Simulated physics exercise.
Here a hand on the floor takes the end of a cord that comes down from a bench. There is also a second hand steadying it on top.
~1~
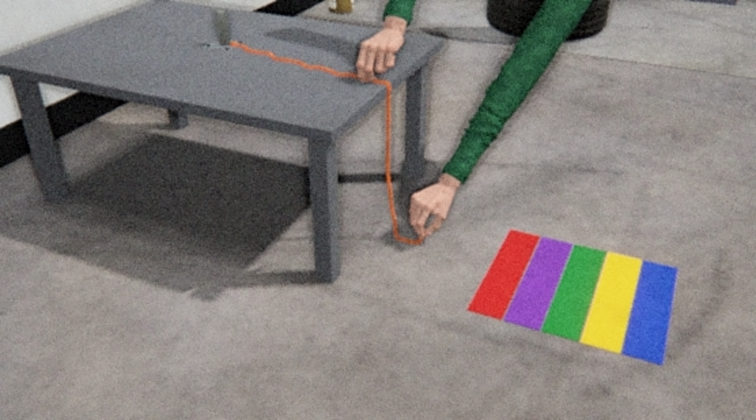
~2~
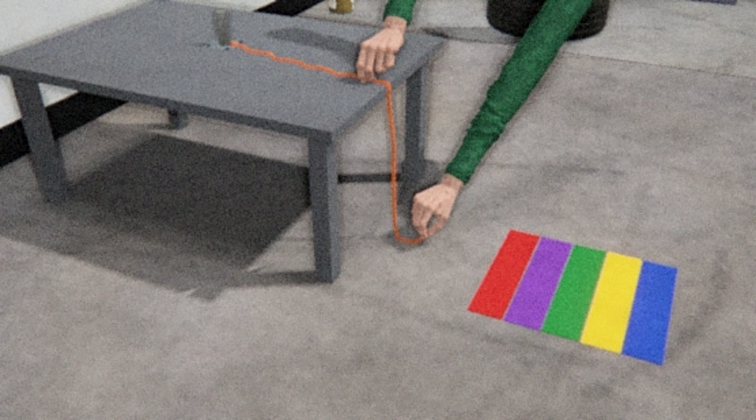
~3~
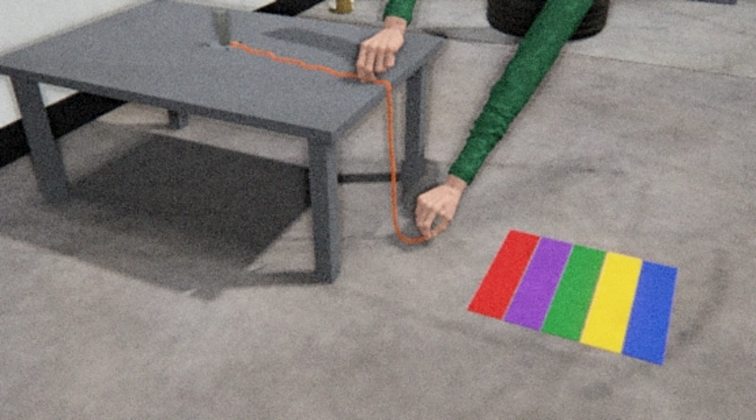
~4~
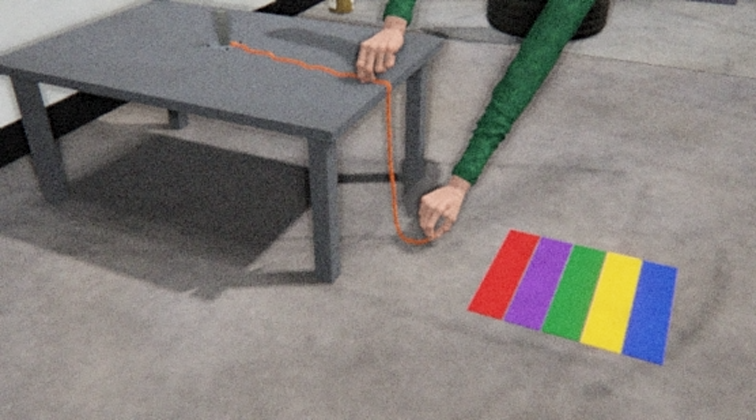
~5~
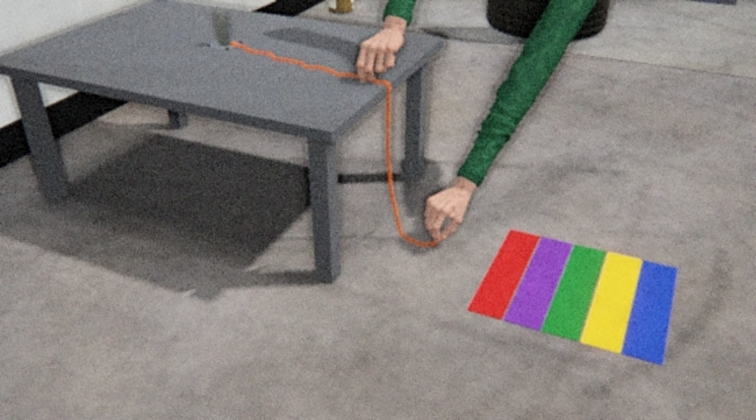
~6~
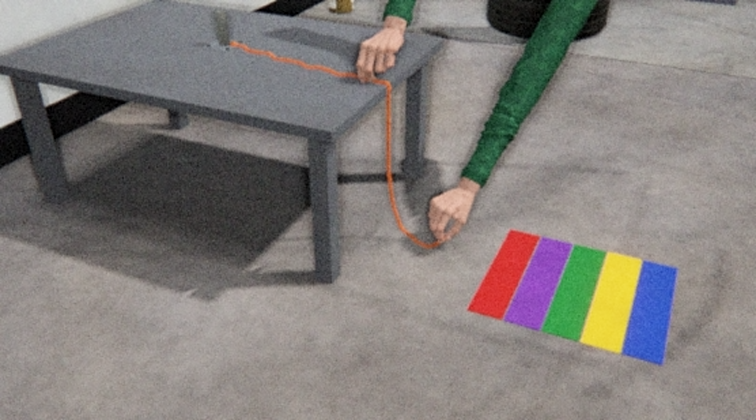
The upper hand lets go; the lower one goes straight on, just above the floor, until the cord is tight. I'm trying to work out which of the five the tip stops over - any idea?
I would say the purple one.
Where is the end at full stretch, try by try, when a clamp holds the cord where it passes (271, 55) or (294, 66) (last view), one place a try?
(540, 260) and (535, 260).
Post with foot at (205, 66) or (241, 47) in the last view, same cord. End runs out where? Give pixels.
Roughly (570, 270), then roughly (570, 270).
Soon after, end near (484, 249); short of the strips.
After that, end near (522, 258); over red.
At the stop, end near (545, 264); over purple. It gets as far as the purple strip.
